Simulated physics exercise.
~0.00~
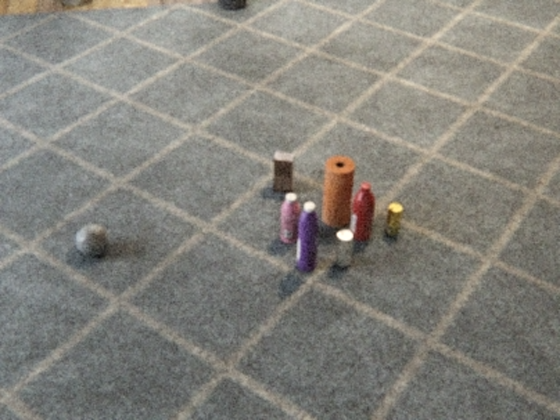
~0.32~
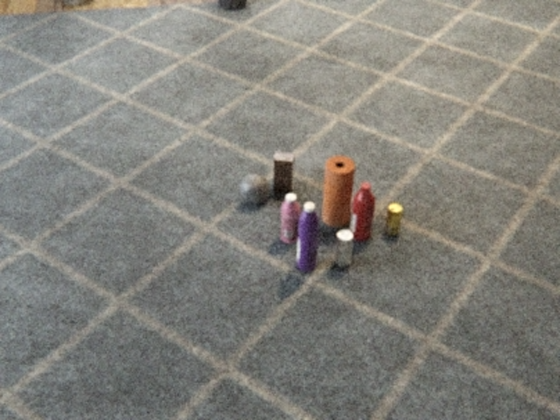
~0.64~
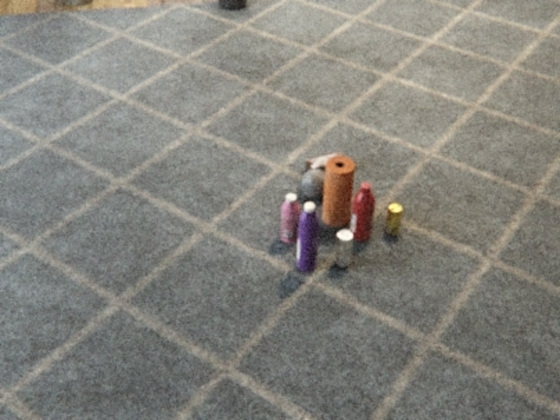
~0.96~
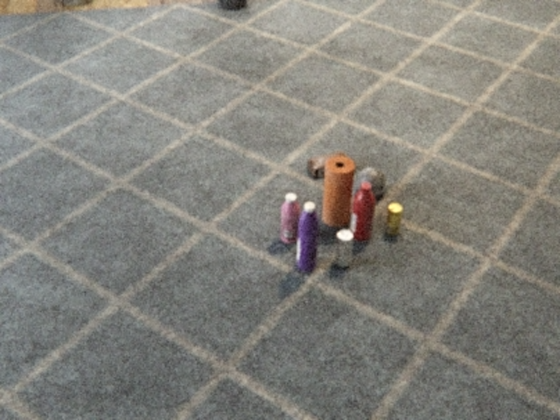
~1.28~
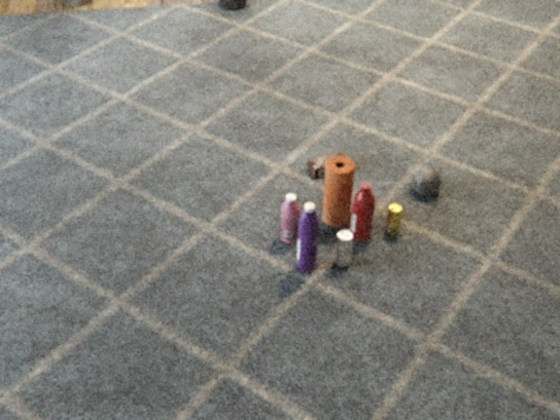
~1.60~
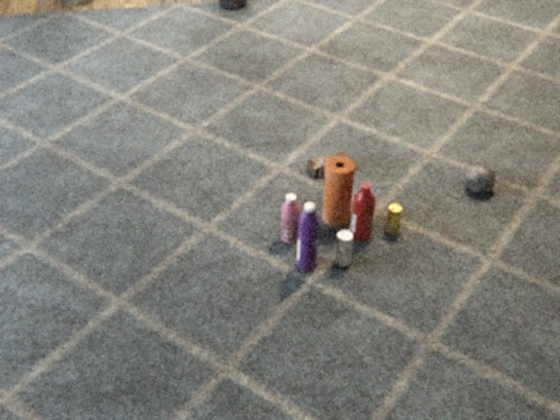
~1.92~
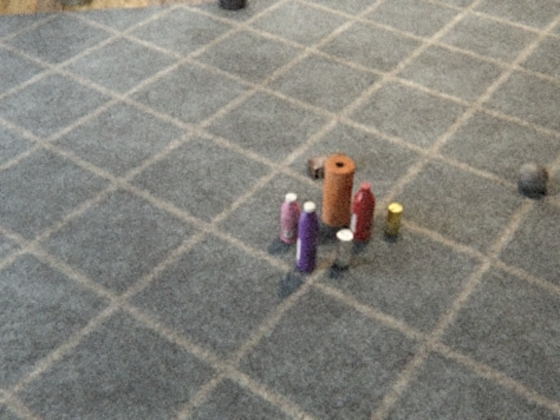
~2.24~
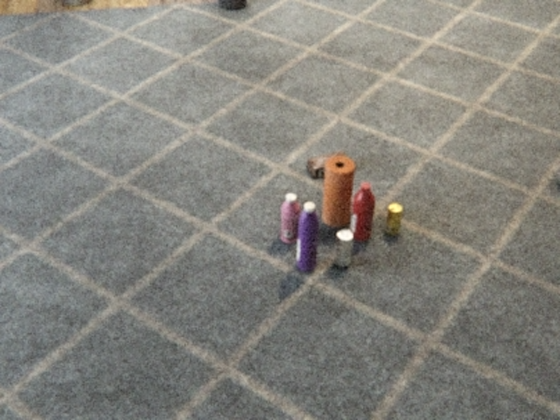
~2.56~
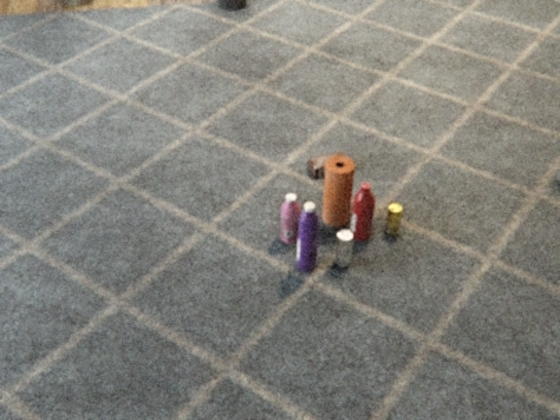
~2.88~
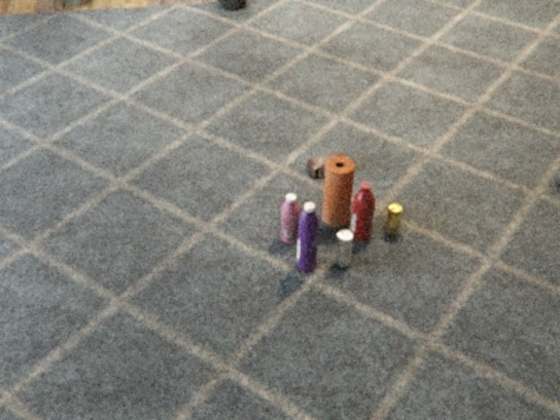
On a grey carpet with a pale diamond pattern, a grey ball rolls right and knocks over a brown carton behind a group of bottles, cans and an orange roll, then passes behind them and rolls away to the right, leaving the carton toppled and the others standing.
